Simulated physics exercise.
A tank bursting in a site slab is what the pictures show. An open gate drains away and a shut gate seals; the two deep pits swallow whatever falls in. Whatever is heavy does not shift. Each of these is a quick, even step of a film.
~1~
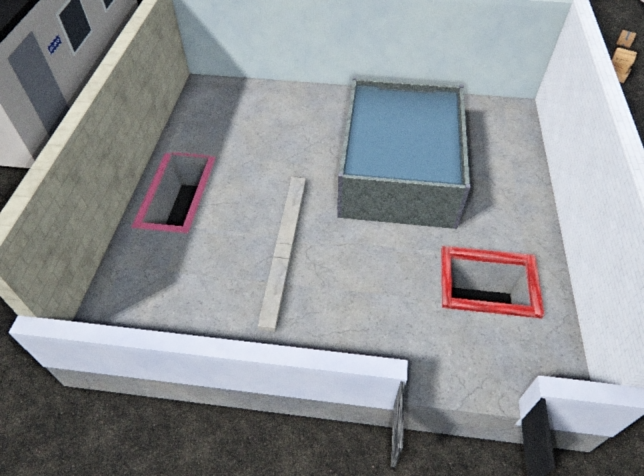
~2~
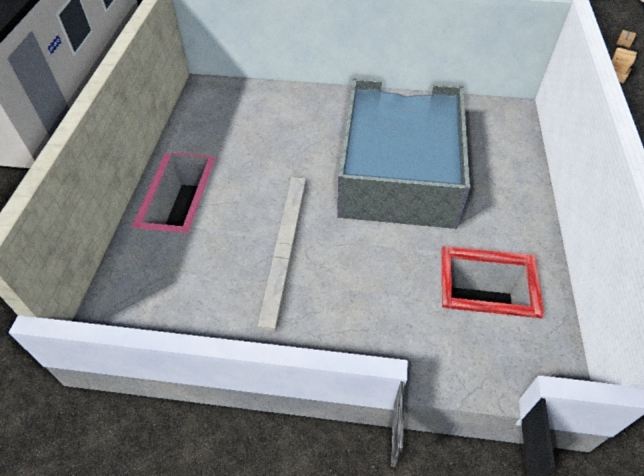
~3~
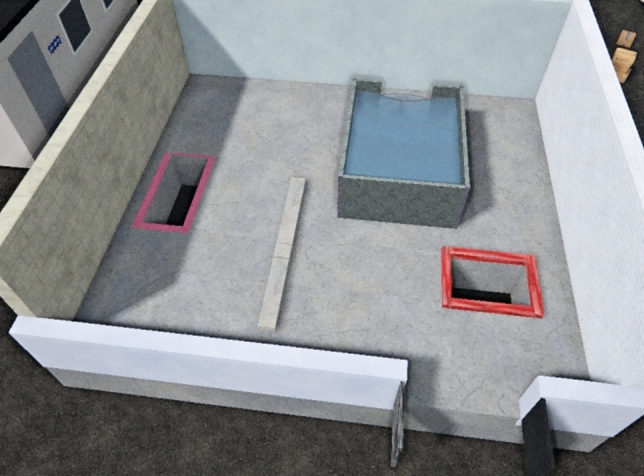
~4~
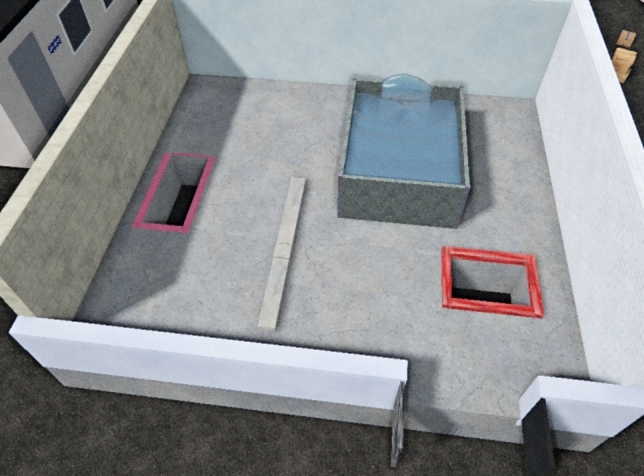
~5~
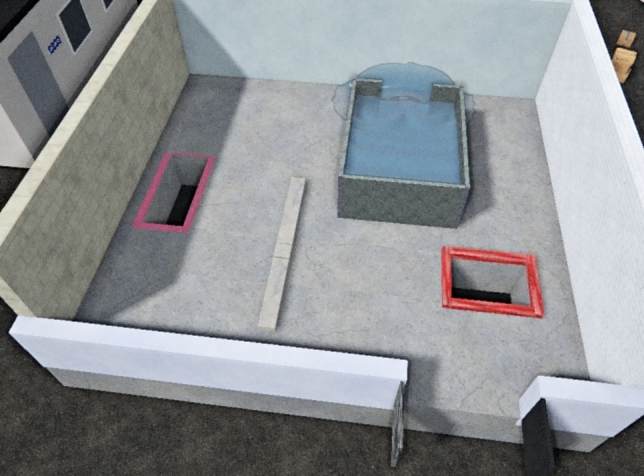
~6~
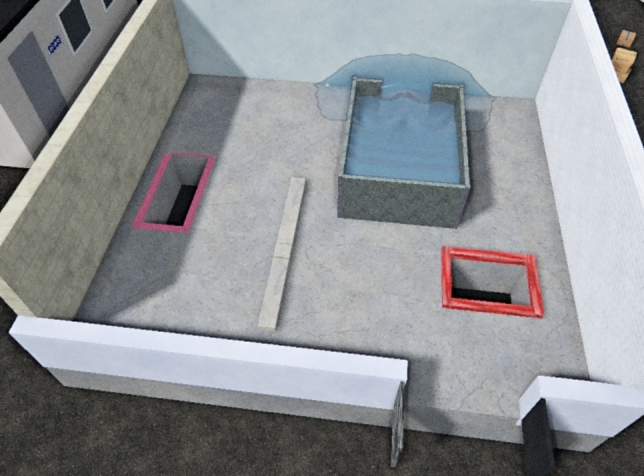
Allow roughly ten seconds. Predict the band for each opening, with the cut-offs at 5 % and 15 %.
Prediction: The gate falls below 5 %; the pink pit falls above 15 %; the red pit falls between 5 and 15 %.
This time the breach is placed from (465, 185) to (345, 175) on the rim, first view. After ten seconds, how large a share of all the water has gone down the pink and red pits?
Pink 14 %, red 10 %.
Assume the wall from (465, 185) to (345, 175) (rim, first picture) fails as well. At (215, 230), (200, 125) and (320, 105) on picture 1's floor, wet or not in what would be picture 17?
In the order asked: Out of reach, out of reach, out of reach.
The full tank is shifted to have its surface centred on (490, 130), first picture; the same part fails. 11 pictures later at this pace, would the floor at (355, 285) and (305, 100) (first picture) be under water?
I'd say the first one's left untouched and the second one's soaked.
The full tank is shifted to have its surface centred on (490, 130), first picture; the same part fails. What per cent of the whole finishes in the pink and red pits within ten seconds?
Tally in per cent: Pink pit 25, red pit 0.
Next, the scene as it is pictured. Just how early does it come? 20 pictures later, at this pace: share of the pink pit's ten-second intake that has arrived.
Around 20 percent.
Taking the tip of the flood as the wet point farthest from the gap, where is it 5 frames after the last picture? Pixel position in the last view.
The front's farthest point is close to (214, 79).
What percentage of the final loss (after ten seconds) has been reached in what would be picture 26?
It comes to around 15 per cent.
A moment on, water covers 20 % of the floor; the gate 0 %, the pink pit 0 %, the red pit 0 %.
Next, water covers 40 % of the floor; the gate 0 %, the pink pit 0 %, the red pit 0 %.
Then, water covers 55 % of the floor; the gate 0 %, the pink pit 4 %, the red pit 1 %.
Later, water covers 80 % of the floor; the gate 1 %, the pink pit 14 %, the red pit 5 %.
In the end, water covers 95 % of the floor; the gate 2 %, the pink pit 23 %, the red pit 7 %.
